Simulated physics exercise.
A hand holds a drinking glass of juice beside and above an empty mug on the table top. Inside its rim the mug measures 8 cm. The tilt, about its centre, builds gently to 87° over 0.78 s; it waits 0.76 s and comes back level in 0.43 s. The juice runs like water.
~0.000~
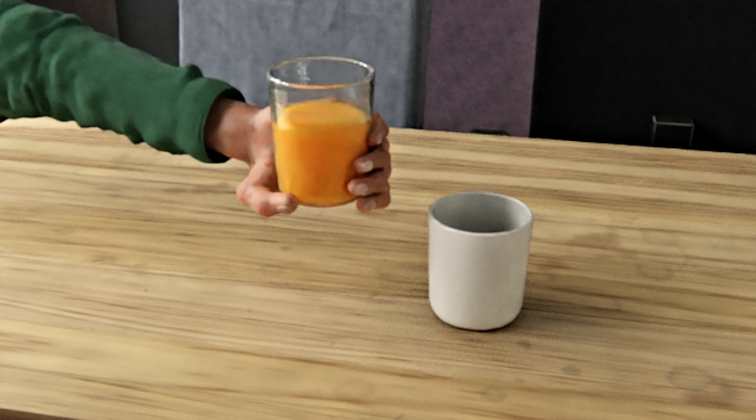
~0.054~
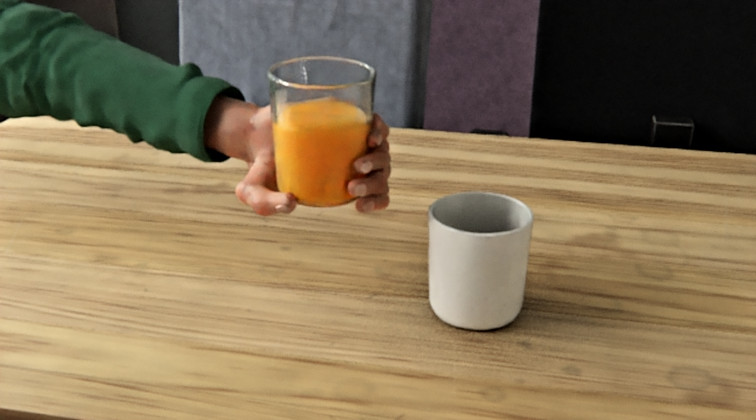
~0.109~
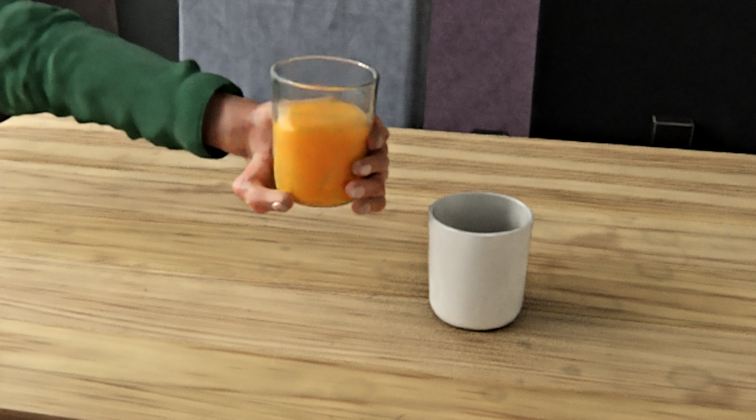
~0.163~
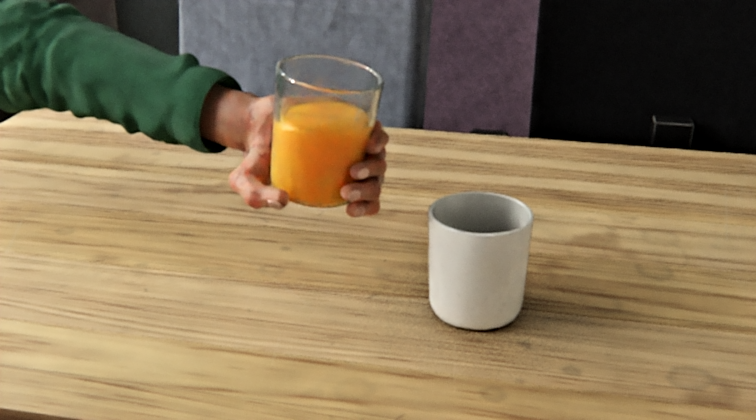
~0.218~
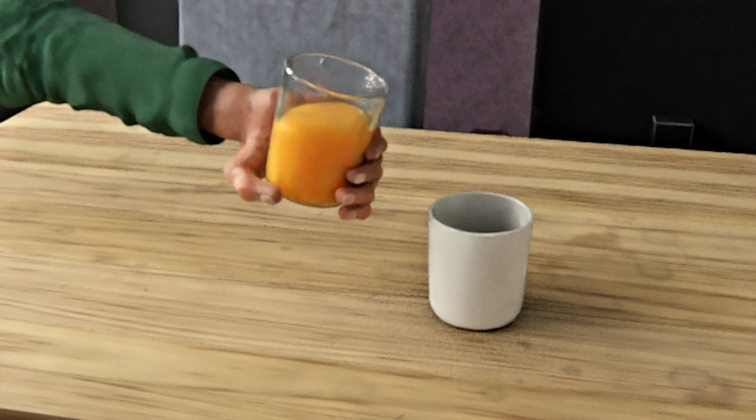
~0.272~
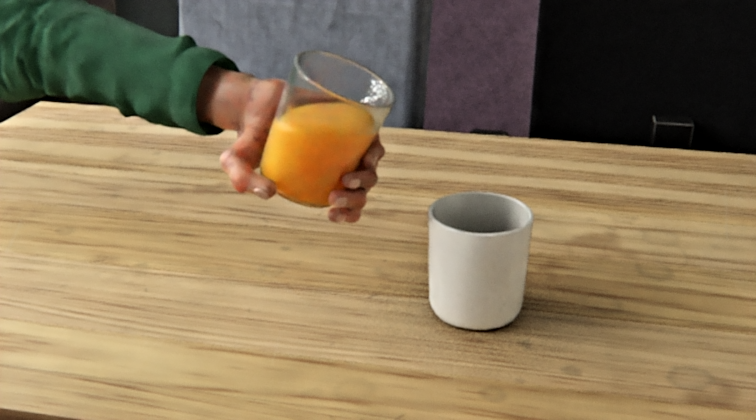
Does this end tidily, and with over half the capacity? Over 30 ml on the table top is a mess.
Result: Spilt liquid outside.
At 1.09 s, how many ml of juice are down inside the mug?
Close to 40 ml.
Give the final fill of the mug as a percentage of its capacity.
About 10 per cent.
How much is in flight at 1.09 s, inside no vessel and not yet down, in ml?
Close to 30 ml.
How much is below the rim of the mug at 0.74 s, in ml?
Some 15 ml.
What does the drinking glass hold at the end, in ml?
Some 20 ml.
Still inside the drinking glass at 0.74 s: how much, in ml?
Some 160 ml.
By 0.74 s the tilt is 87° and the mug has 15 ml, the drinking glass 165 ml, and 25 ml is on the table top.
By 1.09 s the tilt is 87° and the mug has 40 ml, the drinking glass 50 ml, and 150 ml is on the table top.
By 1.45 s the tilt is 87° and the mug has 40 ml, the drinking glass 20 ml, and 200 ml is on the table top.
By 1.84 s the tilt is 18° and the mug has 40 ml, the drinking glass 20 ml, and 215 ml is on the table top.
At rest the mug has 40 ml, the drinking glass 20 ml, and 215 ml is on the table top.
